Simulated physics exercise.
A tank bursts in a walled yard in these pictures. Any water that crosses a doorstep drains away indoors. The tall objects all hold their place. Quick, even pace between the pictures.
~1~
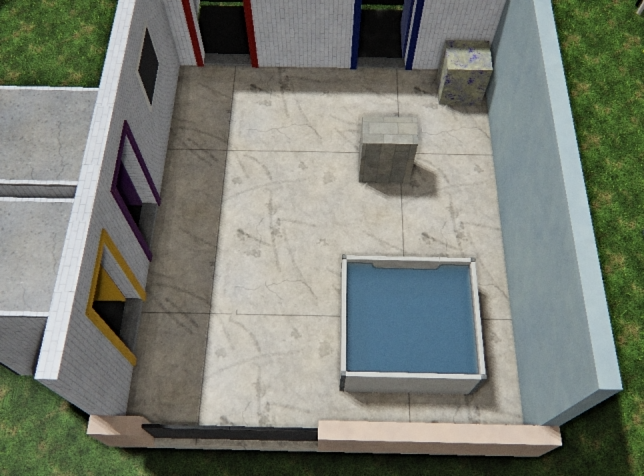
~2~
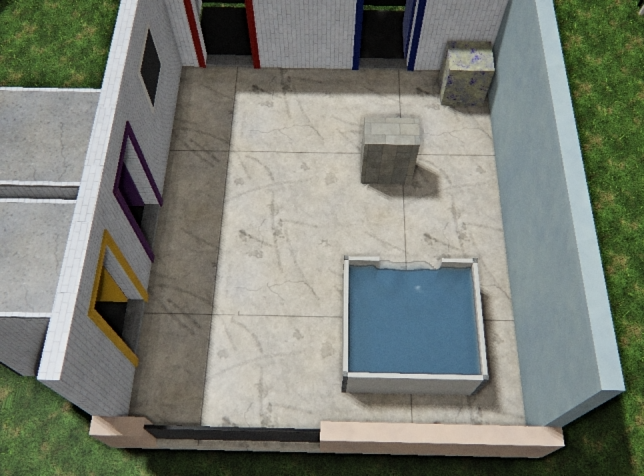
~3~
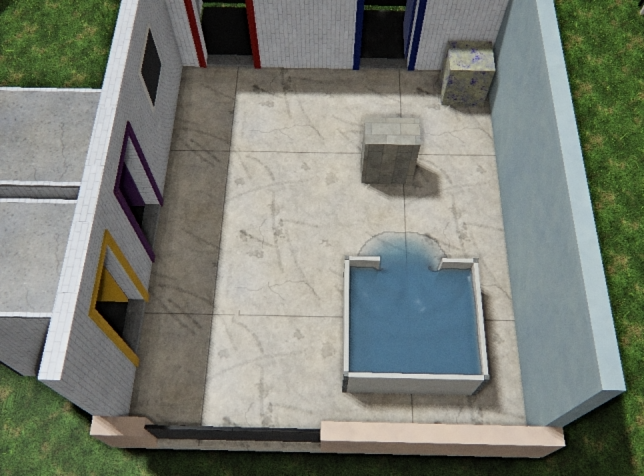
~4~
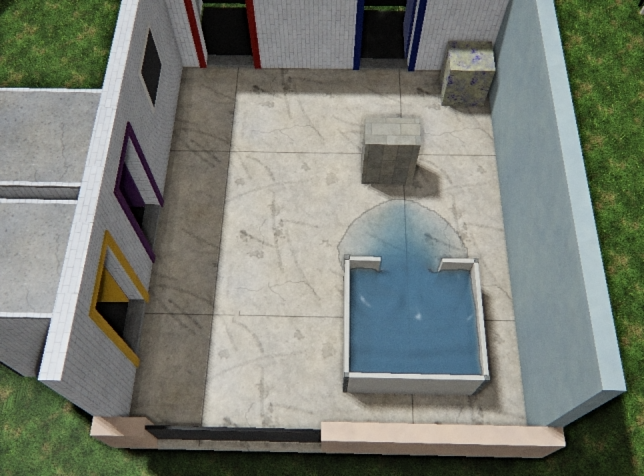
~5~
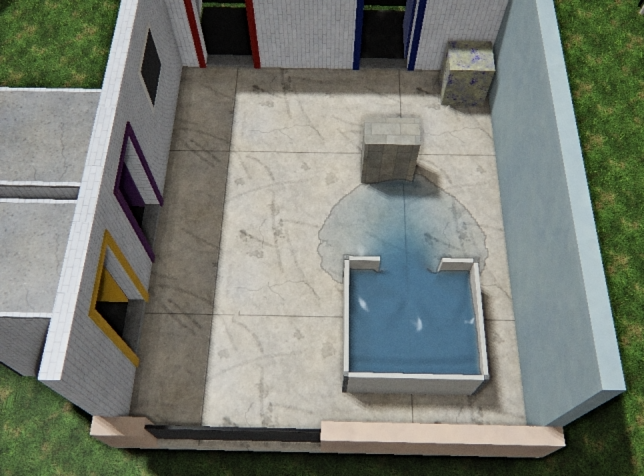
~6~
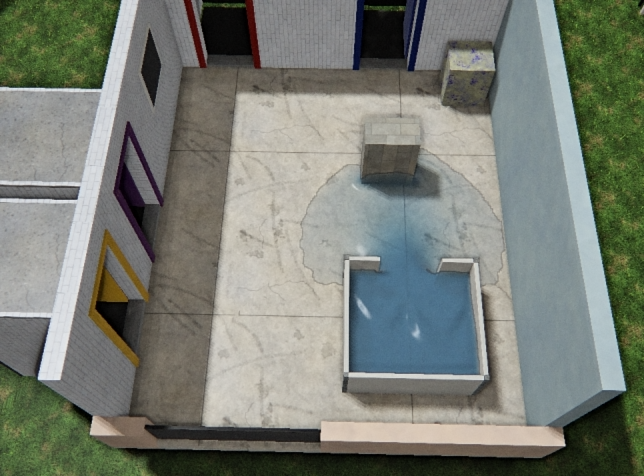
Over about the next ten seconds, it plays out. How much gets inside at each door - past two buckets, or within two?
The blue door will let in too much, the yellow door will let in an allowed amount, the purple door will let in an allowed amount, the red door will let in too much.
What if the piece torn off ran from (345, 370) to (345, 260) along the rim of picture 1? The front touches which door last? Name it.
The answer is the blue-painted one.
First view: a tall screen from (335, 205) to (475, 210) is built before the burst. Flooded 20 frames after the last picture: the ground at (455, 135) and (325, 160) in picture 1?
As listed: Under water, no water.
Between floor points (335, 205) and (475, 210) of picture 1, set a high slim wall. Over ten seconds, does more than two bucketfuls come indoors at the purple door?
Door by door: Purple tops the limit.
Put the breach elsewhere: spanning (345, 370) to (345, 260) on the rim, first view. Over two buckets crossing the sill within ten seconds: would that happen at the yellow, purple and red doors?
Against the threshold, yellow beats it, purple beats it, red beats it.
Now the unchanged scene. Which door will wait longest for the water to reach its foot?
Result: The door marked yellow.
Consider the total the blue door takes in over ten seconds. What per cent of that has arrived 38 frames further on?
Approximately 45 per cent.
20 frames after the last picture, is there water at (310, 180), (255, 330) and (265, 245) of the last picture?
Result, as listed: Wetted / not wetted / not wetted.
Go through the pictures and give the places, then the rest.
In the first frame, still water in the water tank at (410, 316).
In the second frame, the front is at a hidden place, out from the gap on the water tank's far side.
In the third frame, water pours out on the water tank's far side and has run to (383, 238).
In the fourth frame, water pours out on the water tank's far side and has run to (393, 203).
In the fifth frame, water pours out on the water tank's far side and has run to (417, 179).
In the sixth frame, water pours out on the water tank's far side and has run to (419, 152).
A moment on, water covers 30 % of the floor; the blue door not reached, the yellow door not reached, the purple door not reached, the red door not reached.
Next, water covers 50 % of the floor; the blue door wet at the sill, nothing in, the yellow door not reached, the purple door not reached, the red door wet at the sill, nothing in.
Then, water covers 60 % of the floor; the blue door under two buckets in, the yellow door not reached, the purple door wet at the sill, nothing in, the red door under two buckets in.
Later, water covers 75 % of the floor; the blue door over two buckets in, the yellow door wet at the sill, nothing in, the purple door wet at the sill, nothing in, the red door far over two buckets in.
In the end, water covers 95 % of the floor; the blue door over two buckets in, the yellow door wet at the sill, nothing in, the purple door wet at the sill, nothing in, the red door far over two buckets in.
